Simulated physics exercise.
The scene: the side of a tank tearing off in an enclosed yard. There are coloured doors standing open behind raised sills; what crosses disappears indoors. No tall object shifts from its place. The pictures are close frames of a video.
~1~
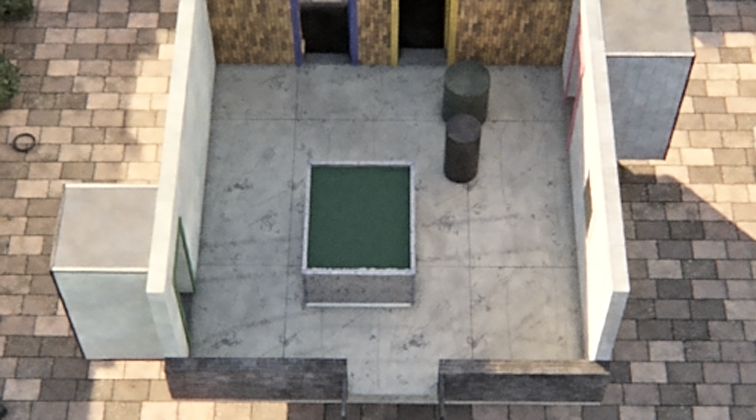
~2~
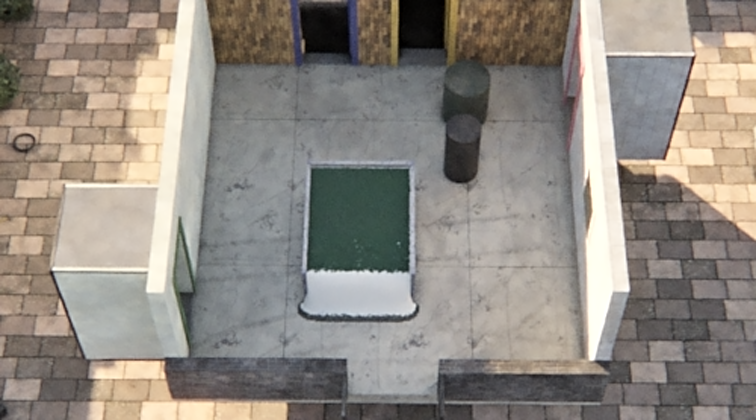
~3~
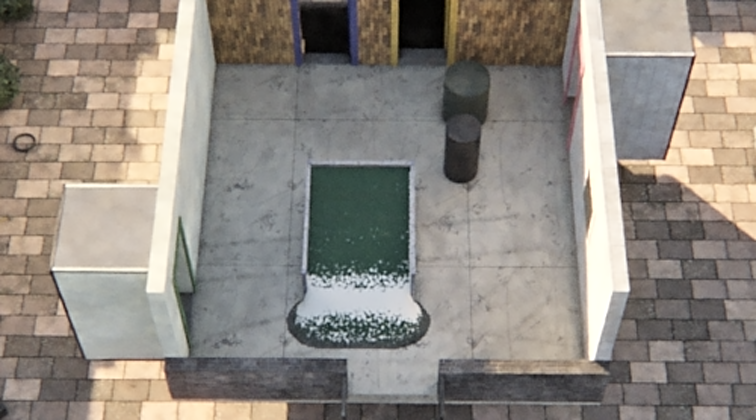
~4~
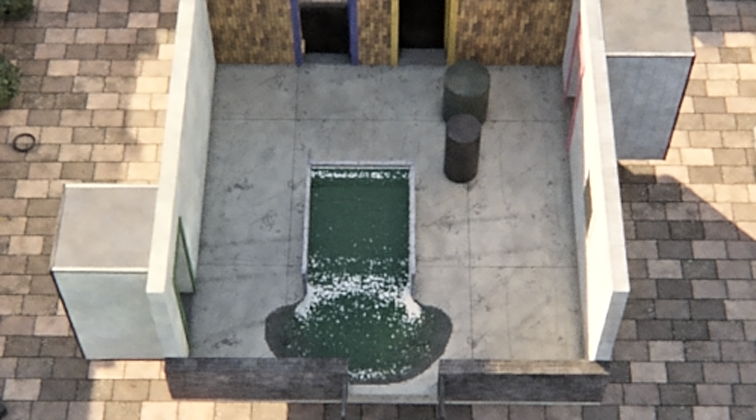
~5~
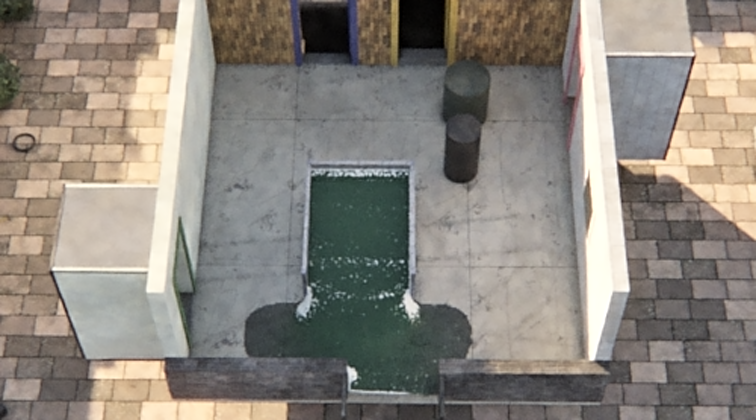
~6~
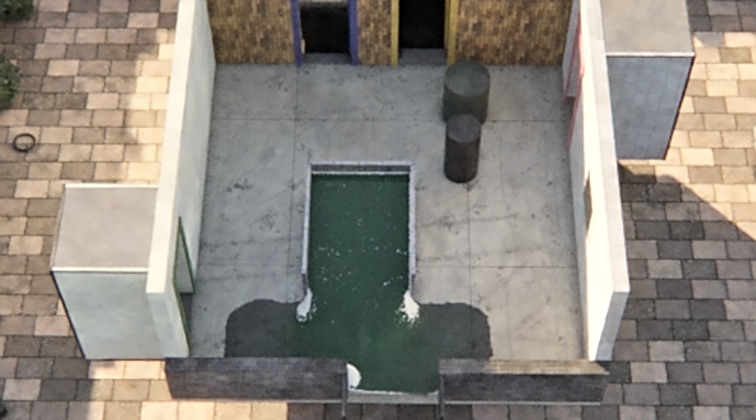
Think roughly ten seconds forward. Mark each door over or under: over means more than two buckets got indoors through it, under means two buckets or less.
Blue door - over, yellow door - under, green door - over, pink door - under.
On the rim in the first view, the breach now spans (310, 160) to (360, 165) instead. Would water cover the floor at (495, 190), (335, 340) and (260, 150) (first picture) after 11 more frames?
Sequence: Spared / spared / wetted.
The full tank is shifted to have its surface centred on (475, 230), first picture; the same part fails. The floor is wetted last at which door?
Result: The door marked blue.
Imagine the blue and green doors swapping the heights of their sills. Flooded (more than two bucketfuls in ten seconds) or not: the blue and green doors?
Well, the blue one remains within the limit and the green one tops the limit.
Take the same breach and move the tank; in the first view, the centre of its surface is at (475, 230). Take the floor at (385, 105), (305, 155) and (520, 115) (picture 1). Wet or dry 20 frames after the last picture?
Spared, spared, hit.
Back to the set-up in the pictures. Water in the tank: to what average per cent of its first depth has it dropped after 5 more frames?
Somewhere near 46 %, give or take.
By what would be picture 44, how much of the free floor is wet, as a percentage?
I'd say close to 75 per cent.
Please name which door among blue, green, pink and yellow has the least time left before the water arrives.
It's the green-painted one.
A moment on, water covers 20 % of the floor; the blue door not reached, the yellow door not reached, the green door wet at the sill, nothing in, the pink door not reached.
Next, water covers 25 % of the floor; the blue door not reached, the yellow door not reached, the green door over two buckets in, the pink door not reached.
Then, water covers 50 % of the floor; the blue door not reached, the yellow door not reached, the green door far over two buckets in, the pink door not reached.
Later, water covers 75 % of the floor; the blue door under two buckets in, the yellow door wet at the sill, nothing in, the green door far over two buckets in, the pink door wet at the sill, nothing in.
In the end, water covers 95 % of the floor; the blue door over two buckets in, the yellow door wet at the sill, nothing in, the green door far over two buckets in, the pink door wet at the sill, nothing in.
